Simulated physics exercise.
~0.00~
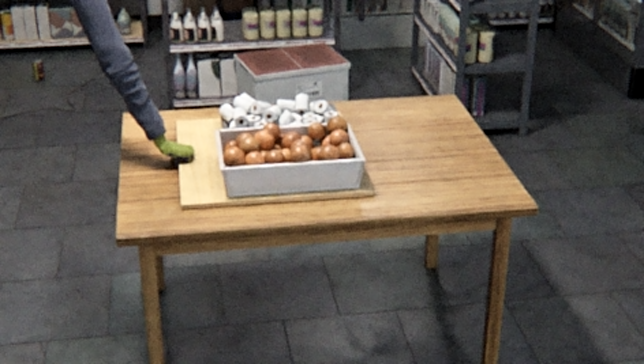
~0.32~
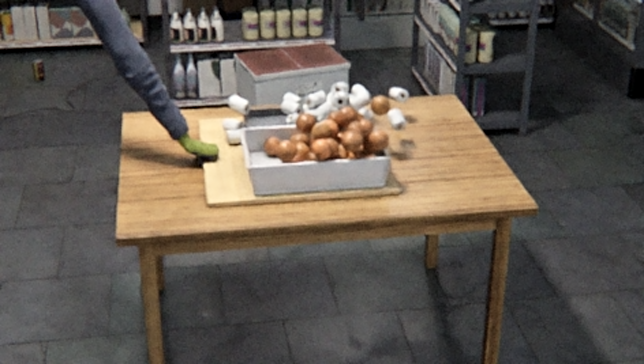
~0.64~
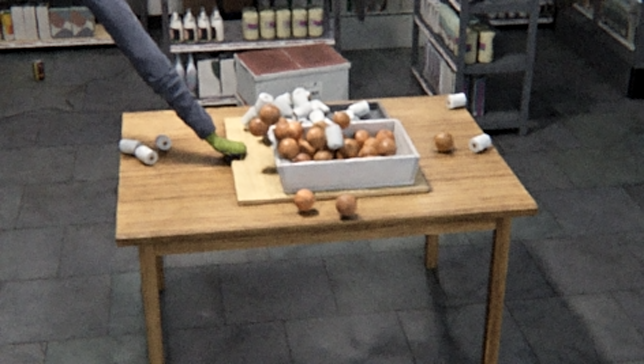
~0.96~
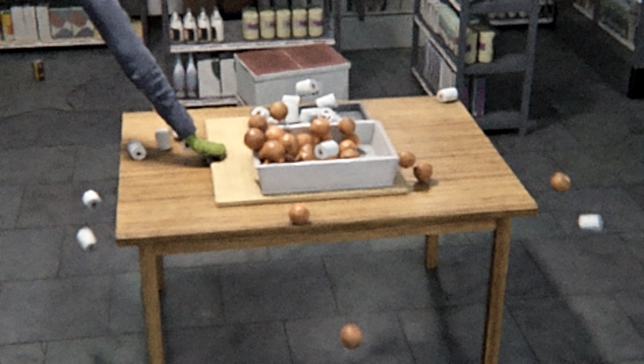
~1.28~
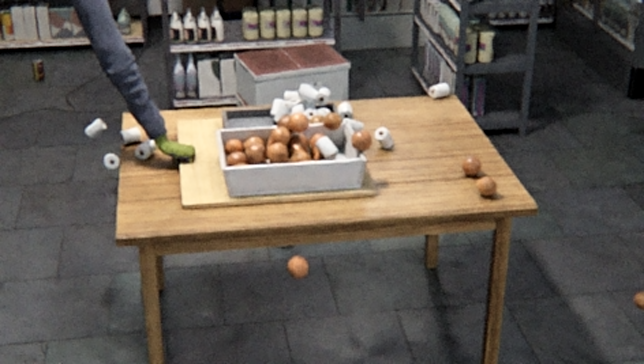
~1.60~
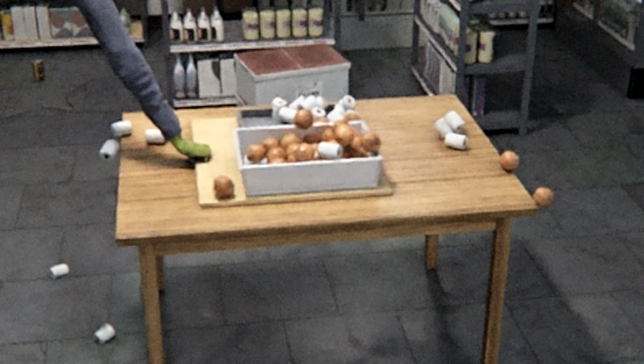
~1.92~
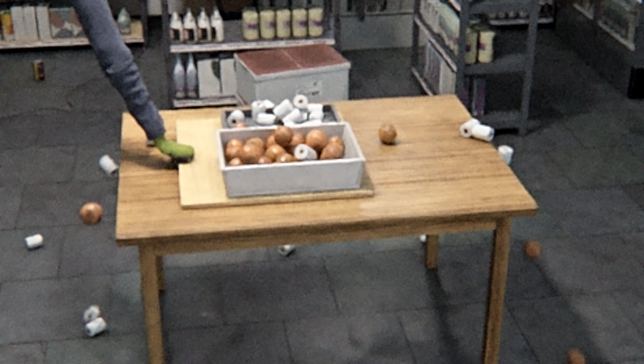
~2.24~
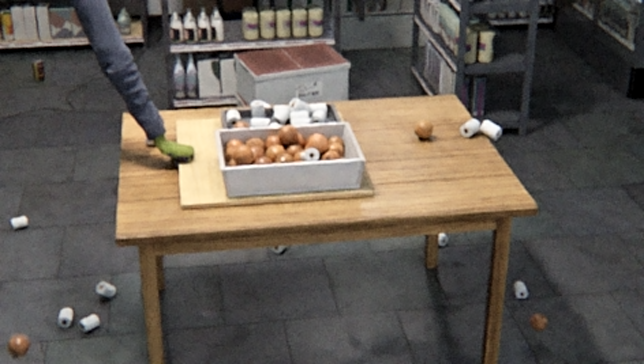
The clip opens on a wooden table where a gloved hand holds the edge of a board carrying a white container of brown, round goods and a grey container of white paper rolls behind it. The arm jerks the board to the right, and the goods heap up and begin to spill. As the board rattles back and forth, rolls and brown balls scatter over the tabletop and drop off its edges. Finally the board rests back at the left, both containers still on it and partly filled, with a few pieces on the table and others strewn across the dark floor.
